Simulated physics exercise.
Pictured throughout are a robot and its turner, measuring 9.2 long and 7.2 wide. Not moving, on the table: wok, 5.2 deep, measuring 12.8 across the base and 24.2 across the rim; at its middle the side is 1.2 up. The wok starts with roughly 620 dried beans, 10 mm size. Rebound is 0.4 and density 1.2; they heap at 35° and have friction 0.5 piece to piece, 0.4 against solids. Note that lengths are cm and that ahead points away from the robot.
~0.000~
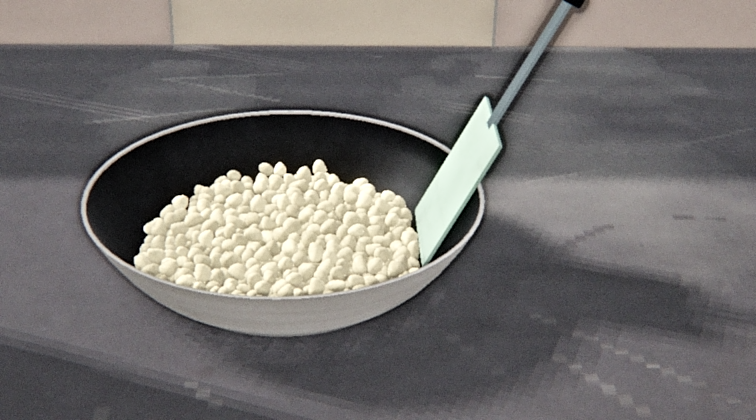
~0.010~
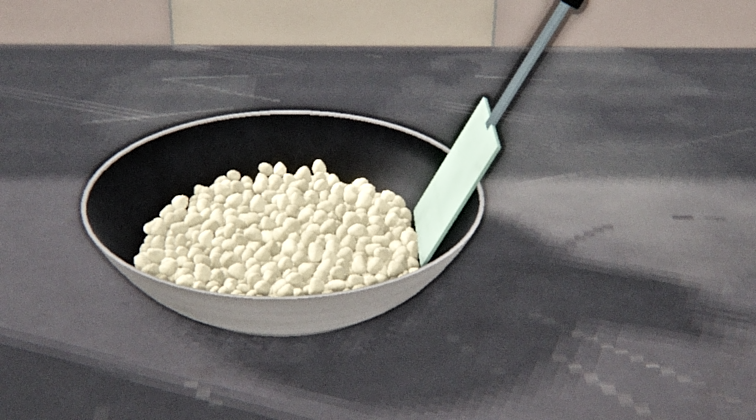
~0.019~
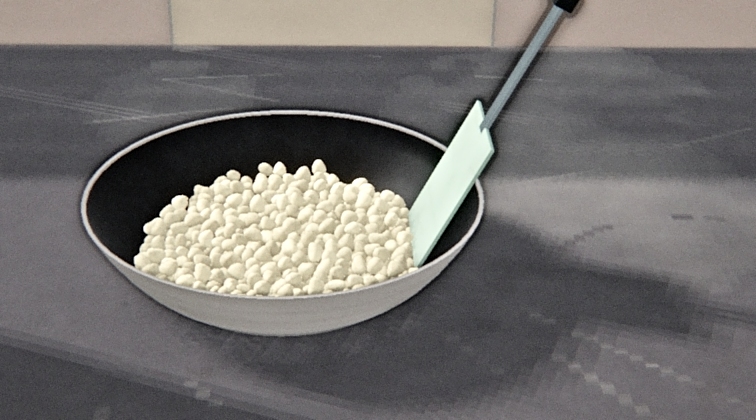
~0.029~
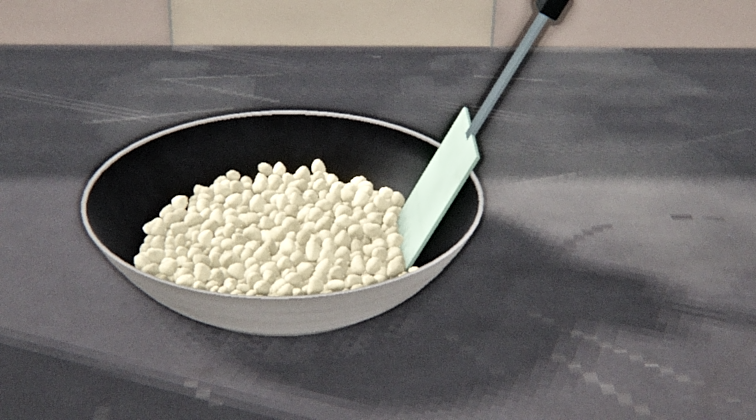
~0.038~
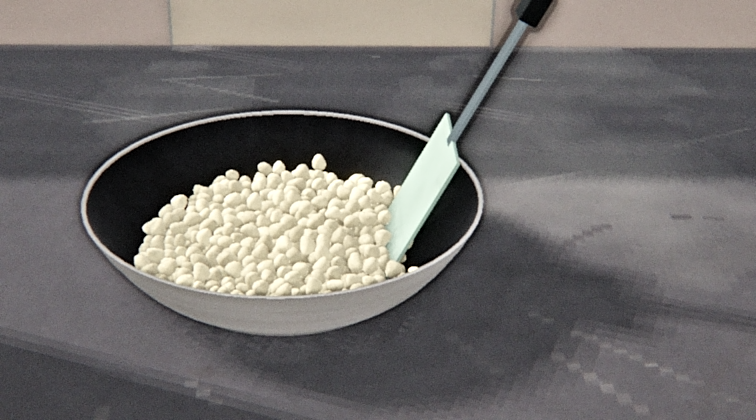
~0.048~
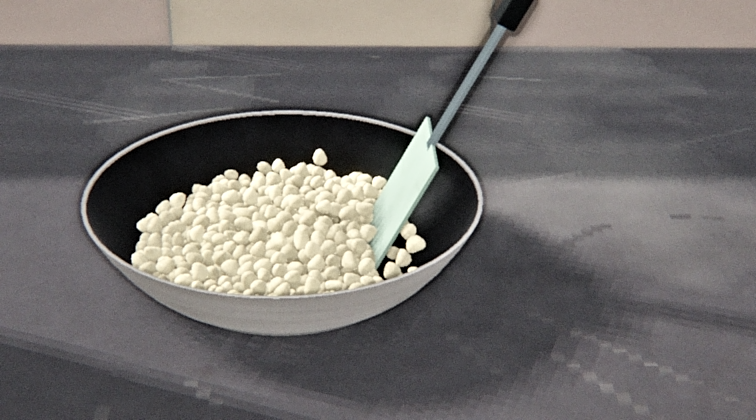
Shallow pan of pale beans sitting still on a dark grey surface, a pale green turner pushing leftward into the heap's right side.
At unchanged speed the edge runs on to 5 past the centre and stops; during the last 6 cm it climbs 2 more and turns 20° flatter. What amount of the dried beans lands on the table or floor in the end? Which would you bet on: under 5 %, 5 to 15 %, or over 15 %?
I would bet on 5 to 15 %.
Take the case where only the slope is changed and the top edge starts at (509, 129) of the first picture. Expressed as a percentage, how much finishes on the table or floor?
I'd estimate close to 5 per cent.
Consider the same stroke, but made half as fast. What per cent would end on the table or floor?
Estimated share: Some 0 %.
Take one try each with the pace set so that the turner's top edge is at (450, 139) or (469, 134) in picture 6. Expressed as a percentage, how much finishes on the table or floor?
Roughly 5 per cent, then roughly 0 per cent.
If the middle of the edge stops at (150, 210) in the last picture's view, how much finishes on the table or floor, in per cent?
Approximately 35 per cent, I reckon.
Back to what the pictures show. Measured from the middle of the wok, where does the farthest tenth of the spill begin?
Distance: Approx. 30 cm.
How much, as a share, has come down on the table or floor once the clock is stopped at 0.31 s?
Roughly 6 percent of it.
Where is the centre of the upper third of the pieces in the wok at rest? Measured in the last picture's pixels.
The centre sits at about (159, 218).
After 0.07 s, sloping 62°, highest piece 7 above the table; 616 in the wok.
After 0.09 s, sloping 56°, highest piece 12 above the table; 614 in the wok, 2 on the blade or in flight.
After 0.31 s, sloping 43°, highest piece 30 above the table; 566 in the wok, 36 on the table or floor, 14 on the blade or in flight.
After 1.36 s, sloping 43°, highest piece 6 above the table; 565 in the wok, 51 on the table or floor.
In the end, 565 in the wok, 51 on the table or floor. That is 8 % on the table or floor.
